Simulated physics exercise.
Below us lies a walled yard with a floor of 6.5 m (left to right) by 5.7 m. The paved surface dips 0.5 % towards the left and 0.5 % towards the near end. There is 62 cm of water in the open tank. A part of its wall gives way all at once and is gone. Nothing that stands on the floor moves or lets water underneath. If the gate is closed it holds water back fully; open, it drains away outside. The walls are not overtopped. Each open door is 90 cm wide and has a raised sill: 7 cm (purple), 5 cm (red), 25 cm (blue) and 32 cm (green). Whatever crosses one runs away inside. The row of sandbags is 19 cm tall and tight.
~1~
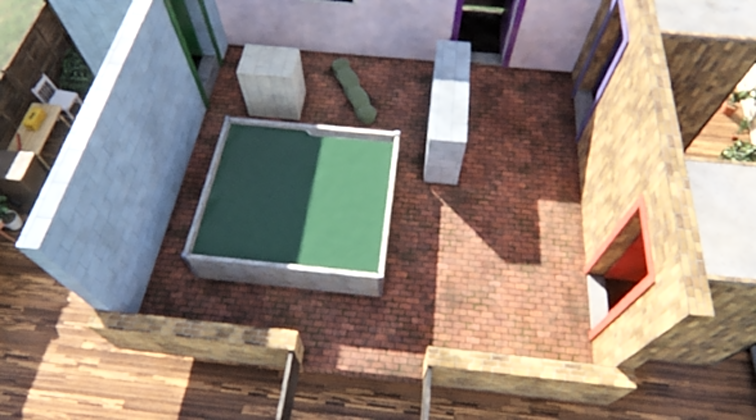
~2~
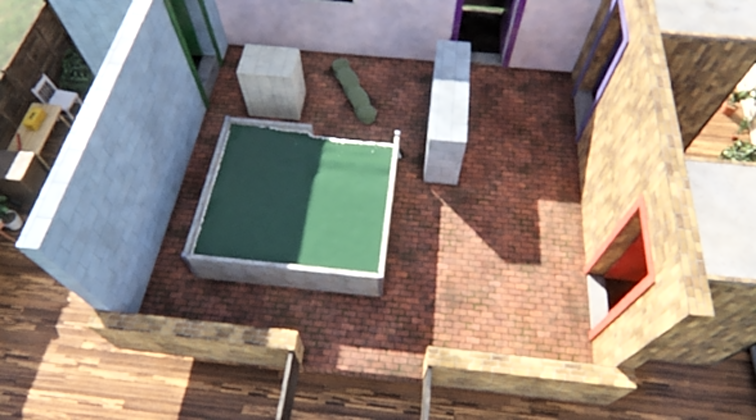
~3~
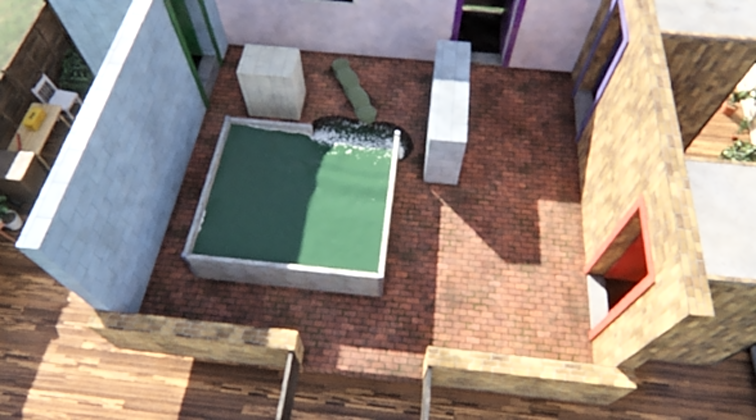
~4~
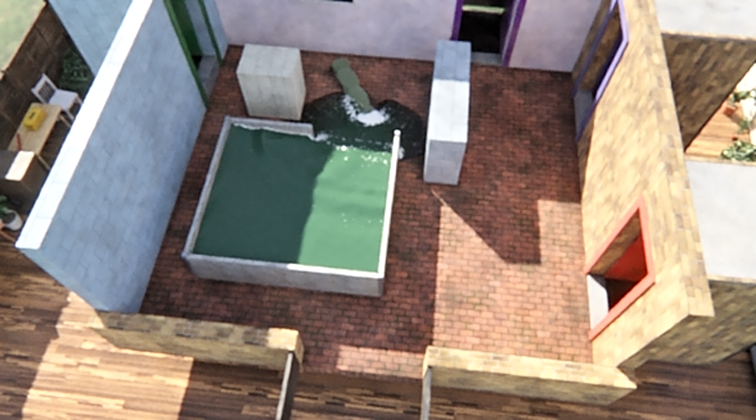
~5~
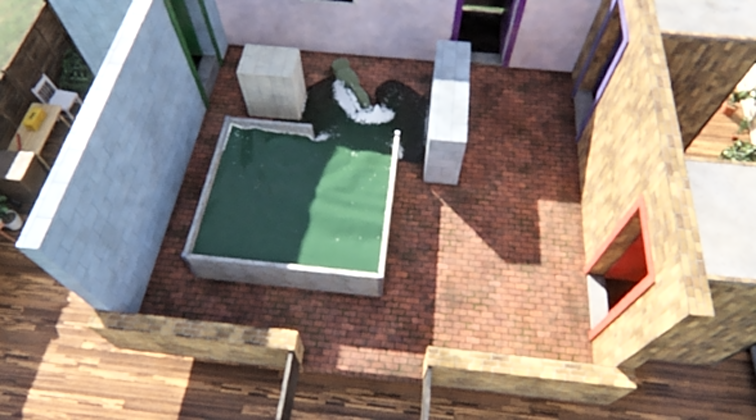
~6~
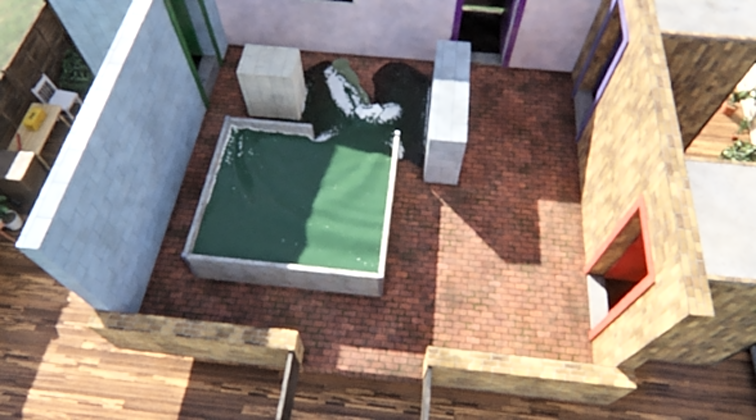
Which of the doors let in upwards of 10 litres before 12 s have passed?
Within that time: At the purple door it passes the limit; at the red door it goes over the limit; at the blue door it does not reach the limit; at the green door it does not reach the limit.
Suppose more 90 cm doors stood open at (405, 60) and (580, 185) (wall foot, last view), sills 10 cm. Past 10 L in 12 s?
In that order: Above, under.
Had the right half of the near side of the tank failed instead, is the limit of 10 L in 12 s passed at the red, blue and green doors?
Then: Red not over, blue under, green below.
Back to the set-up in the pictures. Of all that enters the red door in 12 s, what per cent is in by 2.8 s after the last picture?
About 0 per cent.
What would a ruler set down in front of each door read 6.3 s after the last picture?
Depths in cm: Purple 8, red 2, blue 11, green 18.
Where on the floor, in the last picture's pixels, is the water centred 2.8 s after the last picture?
Around (331, 153).
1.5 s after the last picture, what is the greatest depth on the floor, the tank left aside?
Roughly 46 cm.
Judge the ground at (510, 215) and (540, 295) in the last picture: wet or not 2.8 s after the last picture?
In turn: Not reached, dry.
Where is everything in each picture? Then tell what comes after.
The first picture shows the open tank at (298, 194) is whole and still, 62 cm deep.
In the second picture, water pours out on the open tank's far side and has run 0.7 m, to a hidden place; typically 9 cm deep outside, 62 cm at the open tank's back.
In the third picture, water pours out on the open tank's far side and has run 1.0 m, to (319, 124); typically 11 cm deep outside, 62 cm at the open tank's back.
In the fourth picture, the front is at (335, 96), 1.4 m from the gap on the open tank's far side; 2.2 m2 of floor is under water; 62 cm left at the back of the open tank.
In the fifth picture, water pours out on the open tank's far side and has run 1.8 m, to (335, 78); typically 6 cm deep outside, 62 cm at the open tank's back.
In the sixth picture, the front is at (404, 67), 2.2 m from the gap on the open tank's far side; 3.9 m2 of floor is under water; 62 cm left at the back of the open tank.
Then, 0.7 s after the last picture water covers 25 % of the floor and is deepest (42 cm) near (366, 128); purple door 5 cm at the sill, 0 L in, red door not reached, blue door not reached, green door not reached.
Then, 1.5 s after the last picture water covers 35 % of the floor and is deepest (46 cm) near (405, 62); purple door 10 cm at the sill, 1 L in, red door not reached, blue door not reached, green door 15 cm at the sill, 0 L in.
Then, 2.8 s after the last picture water covers 55 % of the floor and is deepest (37 cm) near (218, 76); purple door 11 cm at the sill, 10 L in, red door not reached, blue door 17 cm at the sill, 0 L in, green door 32 cm at the sill, 2 L in.
Then, 6.3 s after the last picture water covers 95 % of the floor and is deepest (28 cm) near (134, 329); purple door 8 cm at the sill, 22 L in, red door 2 cm at the sill, 0 L in, blue door 11 cm at the sill, 0 L in, green door 18 cm at the sill, 5 L in.
Then, 11.3 s after the last picture water covers 95 % of the floor and is deepest (17 cm) near (134, 329); purple door 4 cm at the sill, 25 L in, red door 12 cm at the sill, 109 L in, blue door 6 cm at the sill, 0 L in, green door 12 cm at the sill, 5 L in.
